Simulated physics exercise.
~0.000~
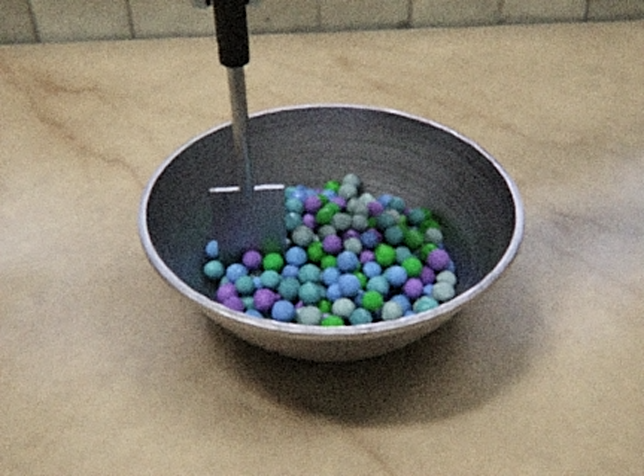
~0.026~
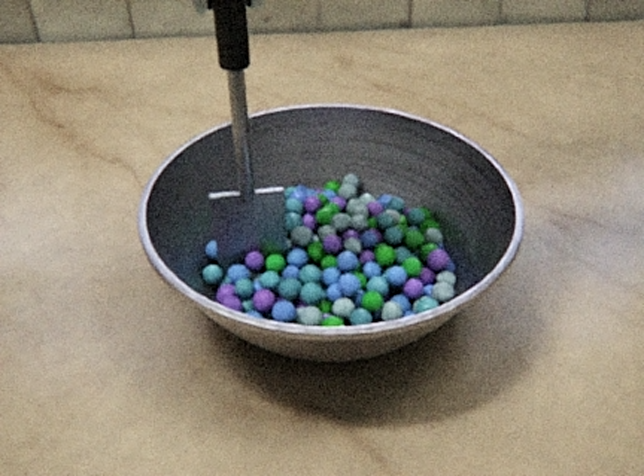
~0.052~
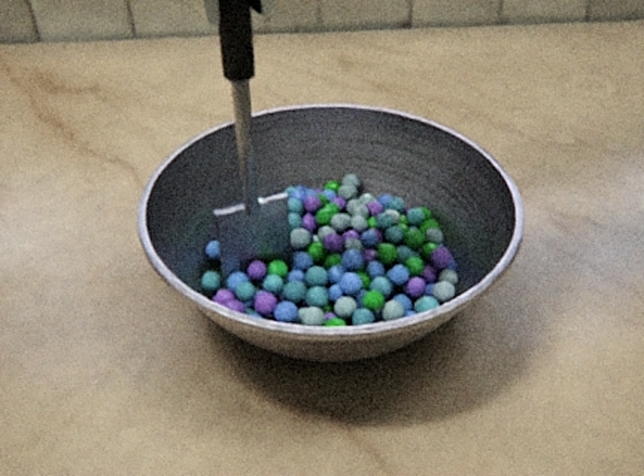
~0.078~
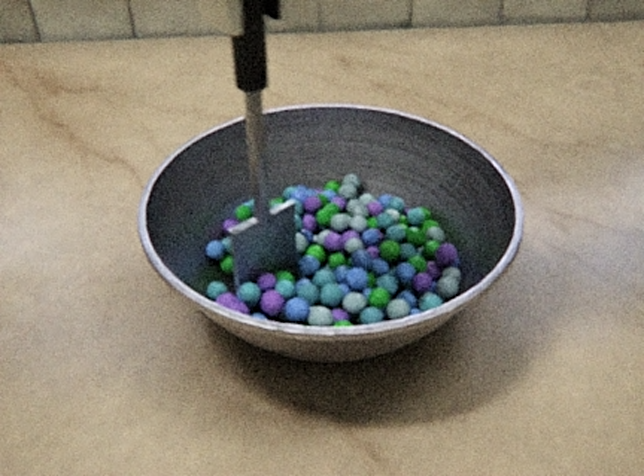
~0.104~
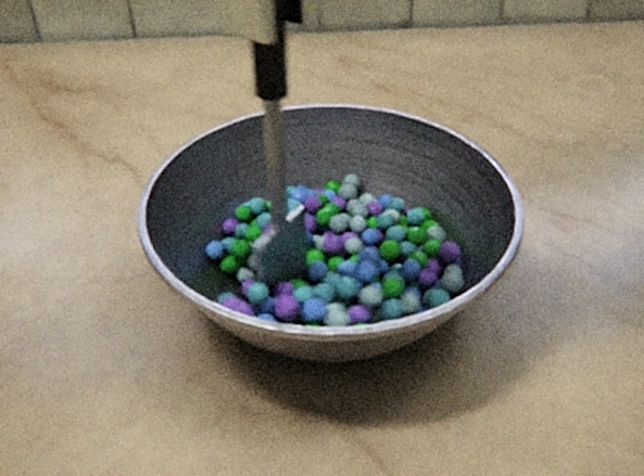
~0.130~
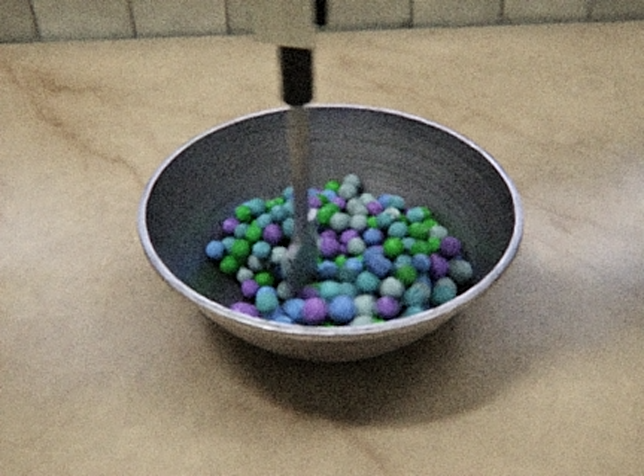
A flat metal blade on a thin rod, held upright by a dark gripper, starts at the left inside a grey bowl and sweeps toward the viewer and rightward through small round balls, turning until its face is nearly edge-on. The balls, blue, teal, green, purple and pale grey, shift around it, some filling in behind at left. The bowl stays still on a veined beige countertop before pale tiles, seen from slightly above by an unmoving camera.
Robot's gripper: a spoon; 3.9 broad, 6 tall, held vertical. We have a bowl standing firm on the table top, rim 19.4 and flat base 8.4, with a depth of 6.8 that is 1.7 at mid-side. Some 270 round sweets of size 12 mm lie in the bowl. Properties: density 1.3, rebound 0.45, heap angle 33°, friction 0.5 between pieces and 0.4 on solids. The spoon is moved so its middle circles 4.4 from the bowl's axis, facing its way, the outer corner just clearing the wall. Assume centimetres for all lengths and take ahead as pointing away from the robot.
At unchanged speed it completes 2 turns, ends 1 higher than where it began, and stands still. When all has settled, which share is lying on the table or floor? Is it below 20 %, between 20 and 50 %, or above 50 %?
Below 20 %.
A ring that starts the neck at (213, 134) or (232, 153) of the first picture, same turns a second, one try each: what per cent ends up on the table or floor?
Near 0 and 10 in a hundred, one try each.
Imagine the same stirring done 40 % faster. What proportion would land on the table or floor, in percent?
In that case it comes to around 20 percent.
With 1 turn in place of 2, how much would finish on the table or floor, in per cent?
I'd expect around 5 per cent.
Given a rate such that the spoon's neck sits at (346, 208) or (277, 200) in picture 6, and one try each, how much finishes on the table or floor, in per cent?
Close to 20 and 0 in a hundred.
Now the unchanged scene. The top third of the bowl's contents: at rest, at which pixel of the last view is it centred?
(280, 264).
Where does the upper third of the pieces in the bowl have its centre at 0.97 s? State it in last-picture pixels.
I'd put it close to (382, 178).
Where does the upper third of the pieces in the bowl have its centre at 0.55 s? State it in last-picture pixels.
About (220, 207) in the last picture.
By 0.55 s, 323° round, highest piece 9 above the table; 266 in the bowl, 3 on the table or floor, 3 in flight or on the tool.
By 0.97 s, 220° round, highest piece 8 above the table; 255 in the bowl, 15 on the table or floor, 2 in flight or on the tool.
By 1.38 s, 0° round, highest piece 6 above the table; 254 in the bowl, 18 on the table or floor.
By 2.08 s, 0° round, highest piece 5 above the table; 254 in the bowl, 18 on the table or floor.
Final count, 254 in the bowl, 18 on the table or floor. That is 7 % on the table or floor.
